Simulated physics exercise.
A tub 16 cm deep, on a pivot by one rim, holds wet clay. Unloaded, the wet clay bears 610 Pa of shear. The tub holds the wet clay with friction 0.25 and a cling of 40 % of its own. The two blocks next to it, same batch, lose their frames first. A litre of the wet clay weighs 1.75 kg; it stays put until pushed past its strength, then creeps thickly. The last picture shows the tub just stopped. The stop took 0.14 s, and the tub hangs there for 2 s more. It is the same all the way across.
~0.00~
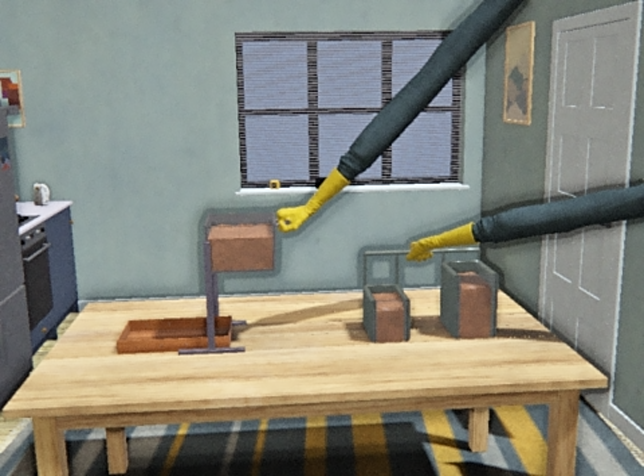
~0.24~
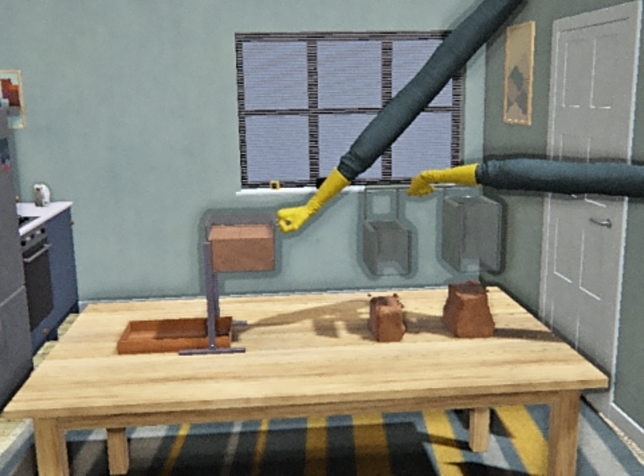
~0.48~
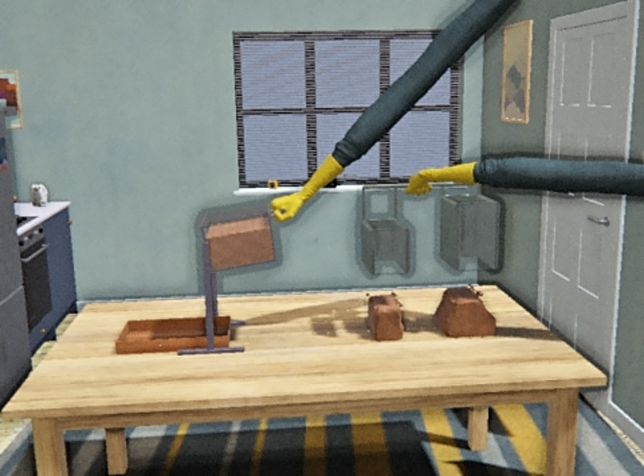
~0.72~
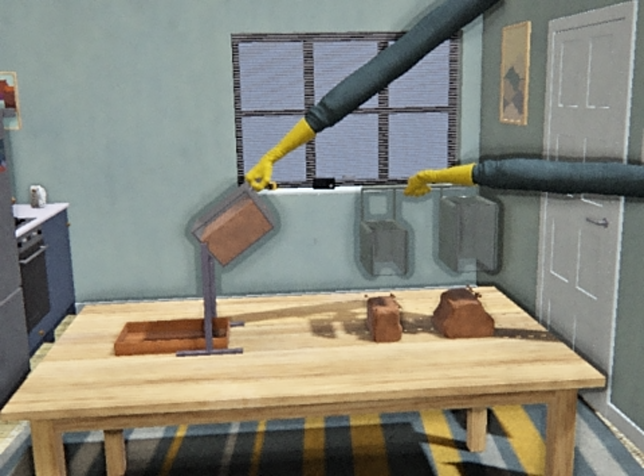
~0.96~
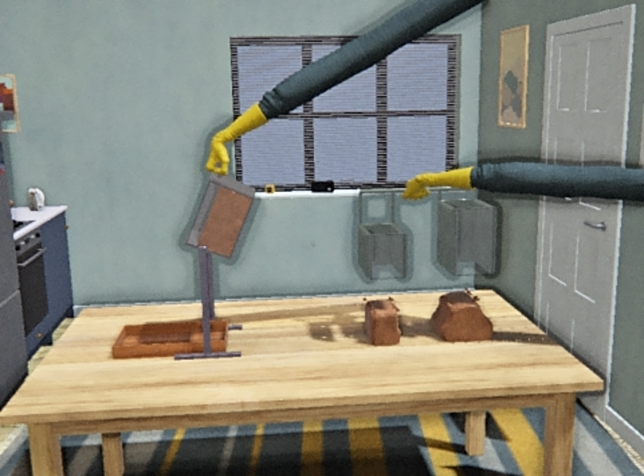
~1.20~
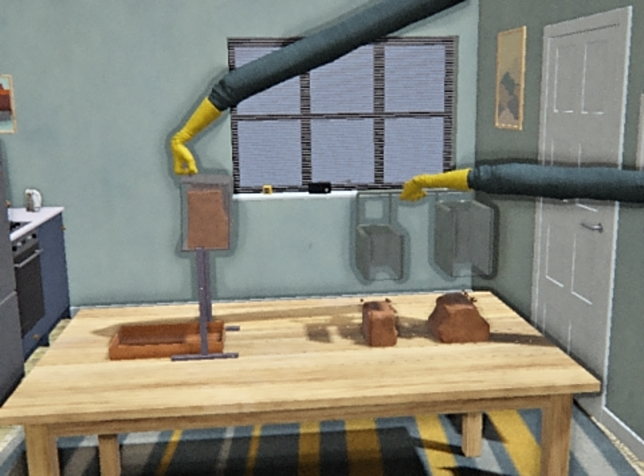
At first, a gloved hand holds a raised tub of reddish-brown clay level above a tray while another lifts two clear molds off clay blocks on a wooden table. The bared right block slumps lower and wider as the first hand swings the tub upright, the clay still inside.
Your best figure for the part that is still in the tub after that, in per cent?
The part that is still in the tub after that is near 42 %.
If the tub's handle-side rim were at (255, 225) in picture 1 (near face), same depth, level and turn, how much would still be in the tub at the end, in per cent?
It would be near 100 %.
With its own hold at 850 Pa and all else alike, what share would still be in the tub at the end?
Then about 45 %.
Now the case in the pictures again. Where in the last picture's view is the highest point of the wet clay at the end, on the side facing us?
Around (211, 219).
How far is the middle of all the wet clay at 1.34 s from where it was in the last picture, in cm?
Roughly 4 cm.
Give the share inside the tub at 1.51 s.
Near 60 %.
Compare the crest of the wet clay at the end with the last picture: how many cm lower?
Some 10 cm.
By 1.34 s, the tub is at 88 degrees and holds 91 %.
By 1.51 s, the tub is at 88 degrees and holds 59 %.
By 1.68 s, the tub is at 88 degrees and holds 43 %.
By 1.85 s, the tub is at 88 degrees and holds 42 %.
By 3.20 s, at the end, the tub is at 88 degrees and holds 42 %.
